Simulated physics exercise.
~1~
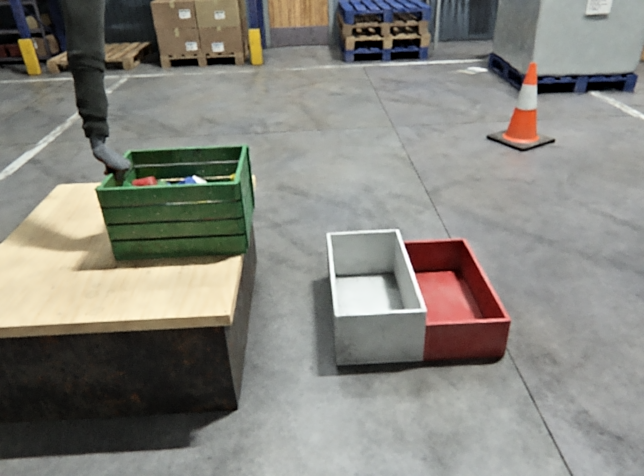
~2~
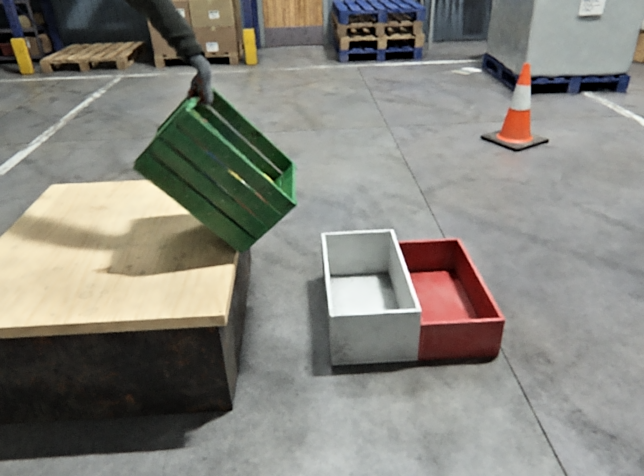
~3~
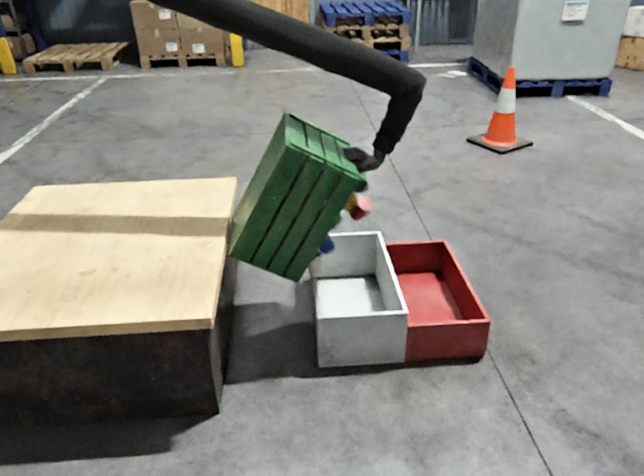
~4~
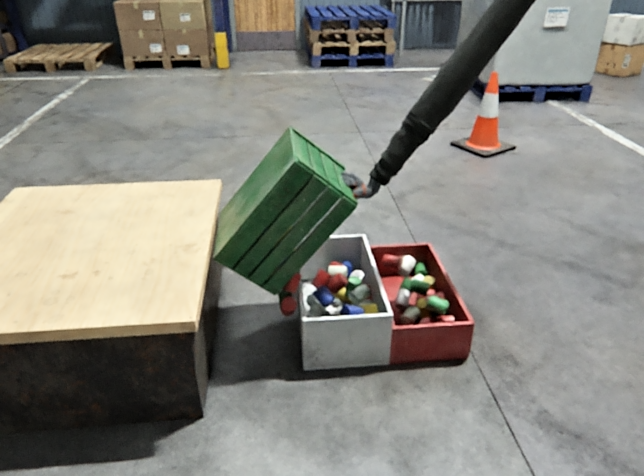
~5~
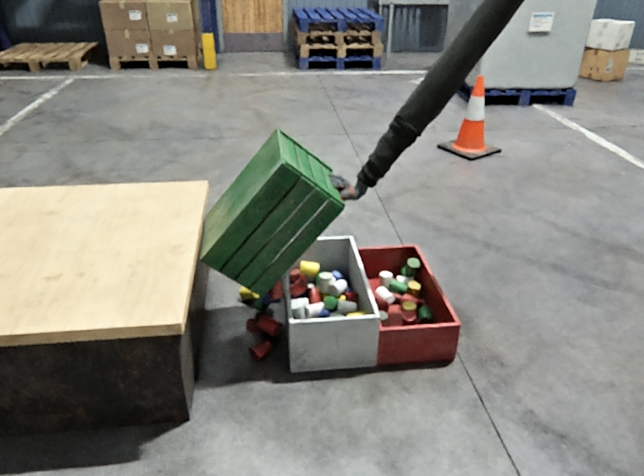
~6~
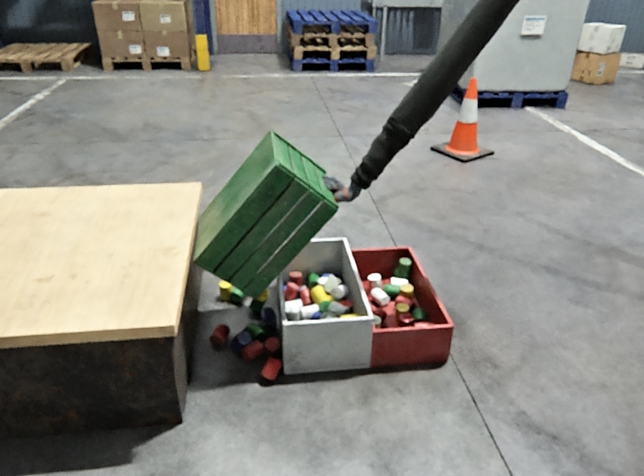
A dark-sleeved, gloved arm grips a green slatted crate on a pale wooden-topped bench at the left of a warehouse floor, seen from slightly above, with pallets and a traffic cone behind. An empty white bin and a red tub stand side by side to the right. The arm lifts and tips the crate over the bench's front edge until it hangs steeply. Small colourful jars tumble out into both containers, then more drop short of the white bin. At the end, jars fill much of both containers, more in the white, while others lie scattered on the floor beneath the still-tilted crate.
